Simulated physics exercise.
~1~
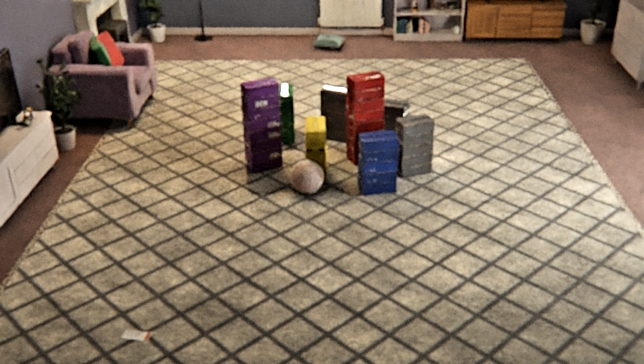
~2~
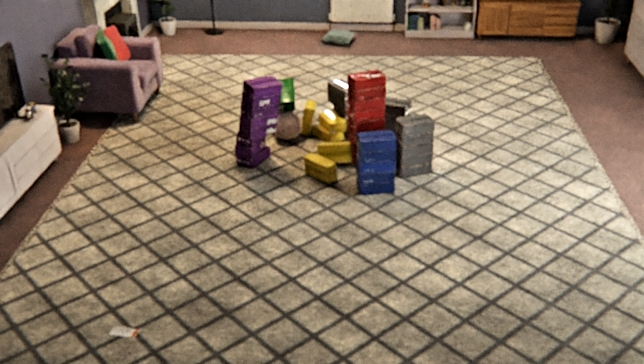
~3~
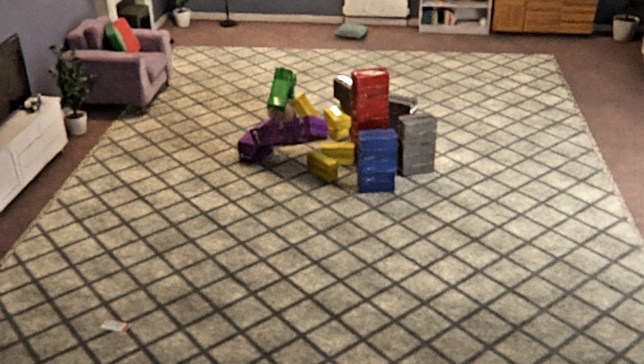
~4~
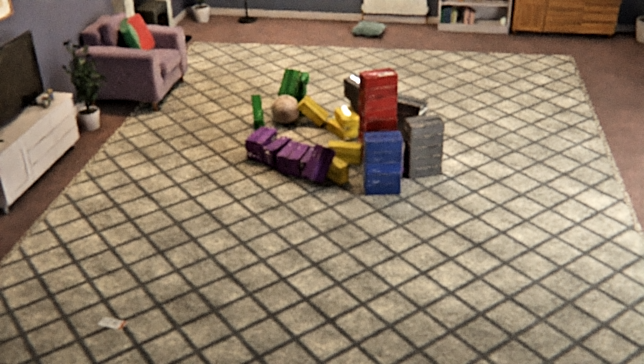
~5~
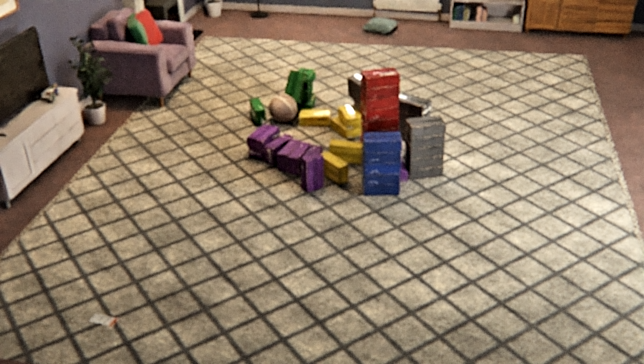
The video shows a wooden ball among stacked coloured boxes on a living room carpet as the yellow stack collapses, then the purple tower topples and green boxes tumble. The red, blue and grey stacks remain standing, with the ball beside the fallen green boxes.
